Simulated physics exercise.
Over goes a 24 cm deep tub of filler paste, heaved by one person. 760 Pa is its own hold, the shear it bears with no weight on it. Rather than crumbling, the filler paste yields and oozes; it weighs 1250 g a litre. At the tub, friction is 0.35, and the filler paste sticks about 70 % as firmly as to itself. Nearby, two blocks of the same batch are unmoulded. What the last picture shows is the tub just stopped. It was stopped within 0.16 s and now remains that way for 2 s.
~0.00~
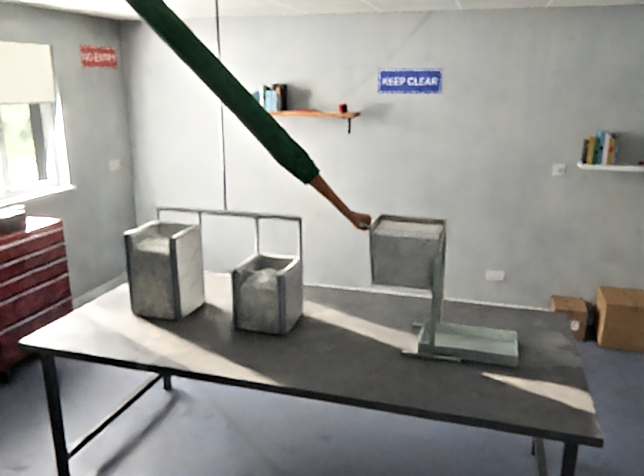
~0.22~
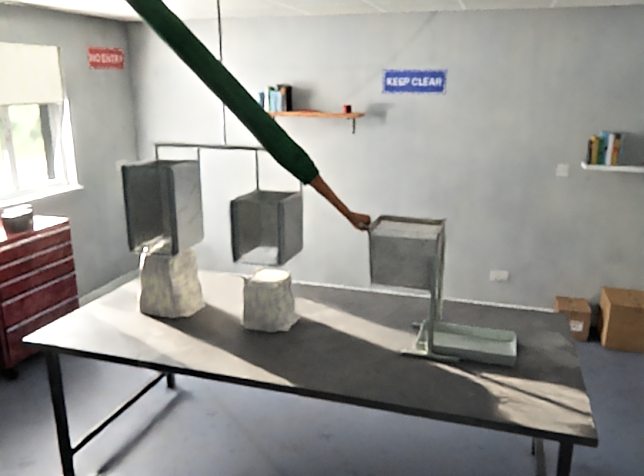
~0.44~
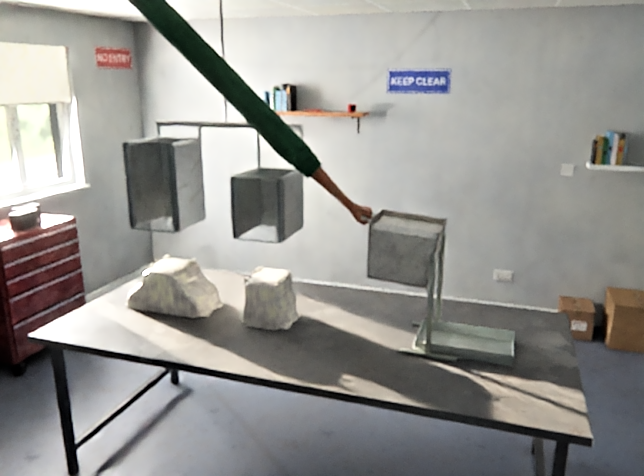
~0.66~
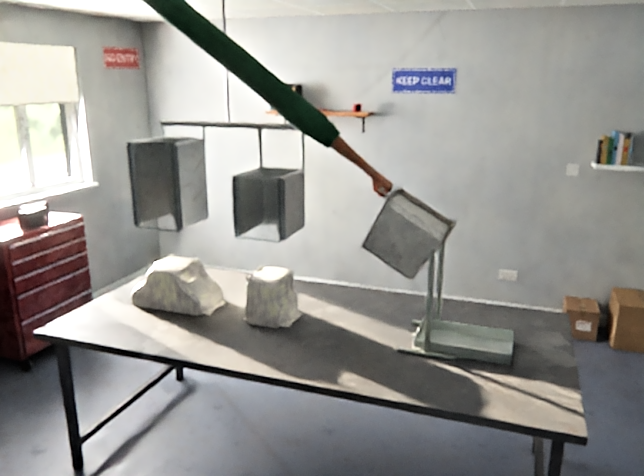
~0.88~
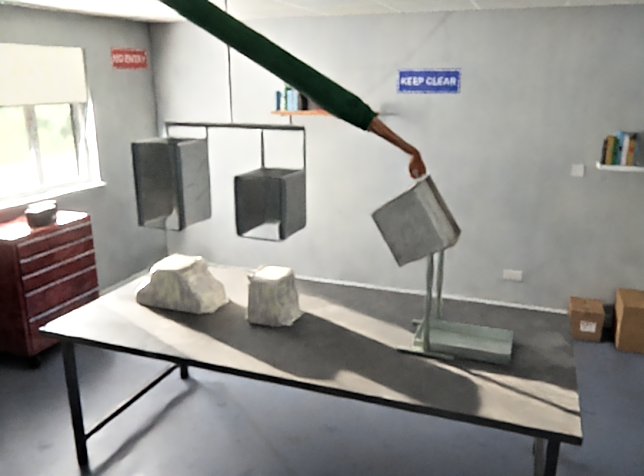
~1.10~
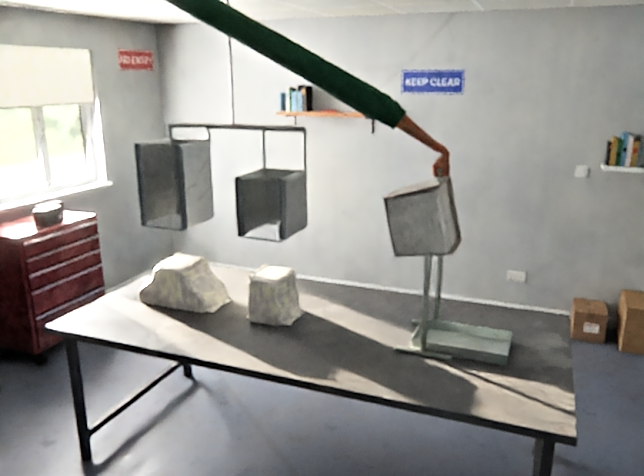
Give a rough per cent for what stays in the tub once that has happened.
Roughly 100 per cent stays in the tub.
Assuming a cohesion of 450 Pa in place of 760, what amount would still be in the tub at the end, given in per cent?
Around 60 per cent.
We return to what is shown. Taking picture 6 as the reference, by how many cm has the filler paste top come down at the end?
Roughly 0 cm.
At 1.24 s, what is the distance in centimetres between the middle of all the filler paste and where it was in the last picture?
Around 0 centimetres.
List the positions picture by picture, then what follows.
Handle-side rim at (371, 227), tilt 0 degrees; top of the filler paste at (375, 234); blocks stand 36 cm, 23 cm (left to right), in the first picture.
Handle-side rim at (369, 228), tilt 0 degrees; top of the filler paste at (373, 234); blocks stand 32 cm, 23 cm (left to right), in the second picture.
Handle-side rim at (371, 222), tilt 5 degrees; top of the filler paste at (375, 229); blocks stand 23 cm, 23 cm (left to right), in the third picture.
Handle-side rim at (389, 198), tilt 30 degrees; top of the filler paste at (389, 206); blocks stand 22 cm, 22 cm (left to right), in the fourth picture.
Handle-side rim at (420, 185), tilt 59 degrees; top of the filler paste at (412, 191); blocks stand 22 cm, 22 cm (left to right), in the fifth picture.
Handle-side rim at (441, 187), tilt 77 degrees; top of the filler paste at (432, 192); blocks stand 22 cm, 22 cm (left to right), in the sixth picture.
After 1.24 s, the tub is at 77 degrees and holds 100 %.
After 1.41 s, the tub is at 77 degrees and holds 100 %.
After 1.58 s, the tub is at 77 degrees and holds 100 %.
After 1.75 s, the tub is at 77 degrees and holds 100 %.
After 3.10 s, at the end, the tub is at 77 degrees and holds 100 %.
